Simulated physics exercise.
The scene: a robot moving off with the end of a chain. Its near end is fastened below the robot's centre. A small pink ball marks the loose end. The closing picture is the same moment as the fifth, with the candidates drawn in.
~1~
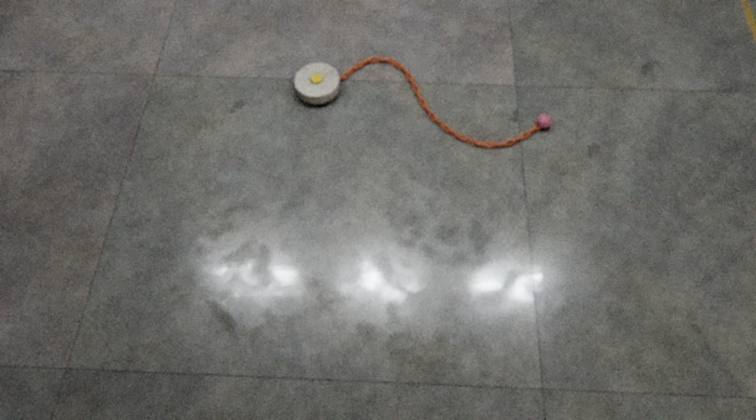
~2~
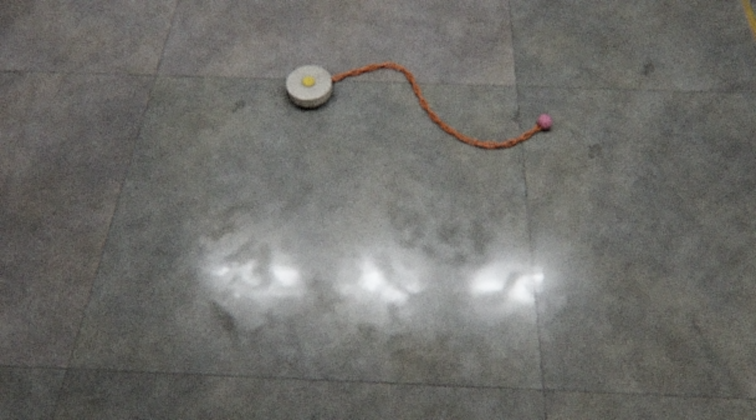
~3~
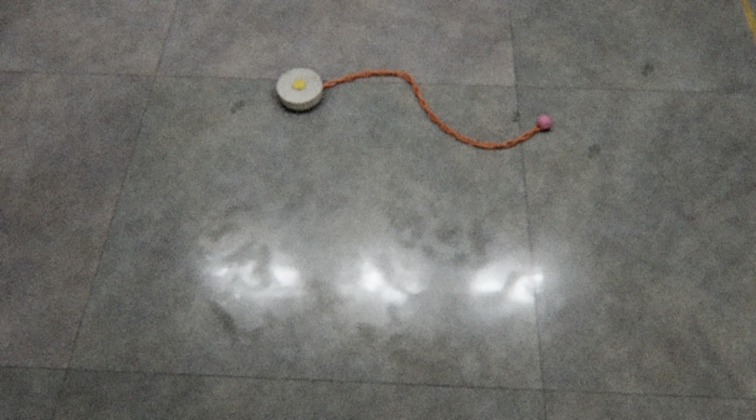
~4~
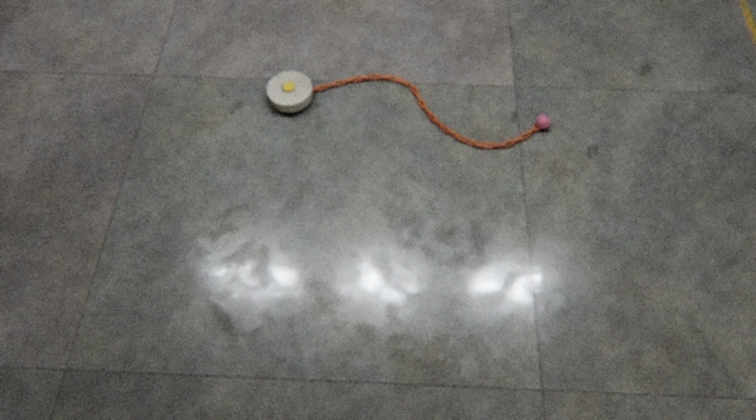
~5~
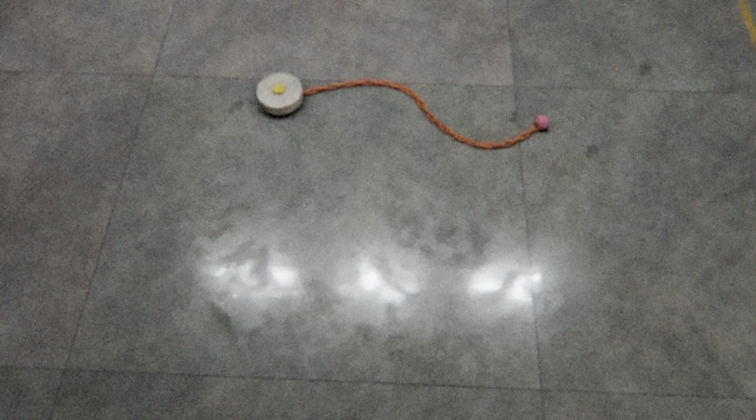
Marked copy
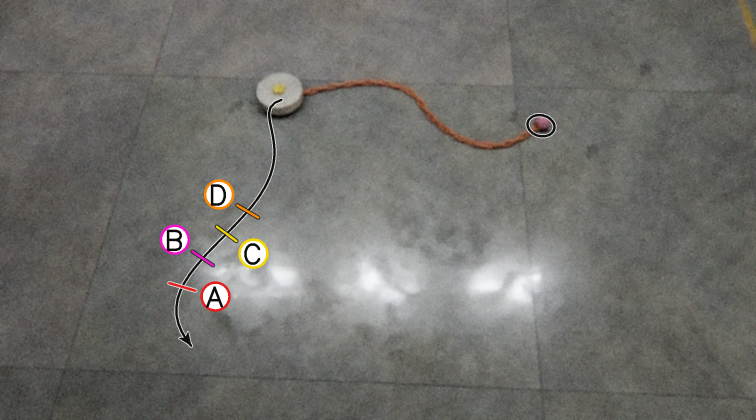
On a grey, shiny floor, a small round white device with a yellow spot moved slowly left, drawing out the near part of a wavy orange cord while its pink-tipped far end barely shifted.
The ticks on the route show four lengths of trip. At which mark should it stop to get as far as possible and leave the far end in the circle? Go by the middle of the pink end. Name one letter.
Stop at D.
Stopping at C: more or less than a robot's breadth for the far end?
Less.
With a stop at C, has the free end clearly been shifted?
Yes.
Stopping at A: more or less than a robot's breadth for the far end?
By then, more.
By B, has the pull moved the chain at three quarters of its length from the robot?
Yes.
On the marked copy, A at (182, 287); B at (203, 258); C at (227, 234); D at (248, 211); the ring at (541, 126); the route from (281, 100) via (246, 213) to (191, 346).
With D. Early on, robot (271, 129), middle of the chain (413, 109), free end (542, 122).
Further on, robot (269, 170), middle of the chain (407, 117), free end (542, 122).
At the end, robot (246, 207), middle of the chain (392, 143), free end (540, 123); the free end is still in its ring.
As for the rest, A drags the free end to (474, 137); B drags the free end to (499, 133); C drags the free end to (524, 130).
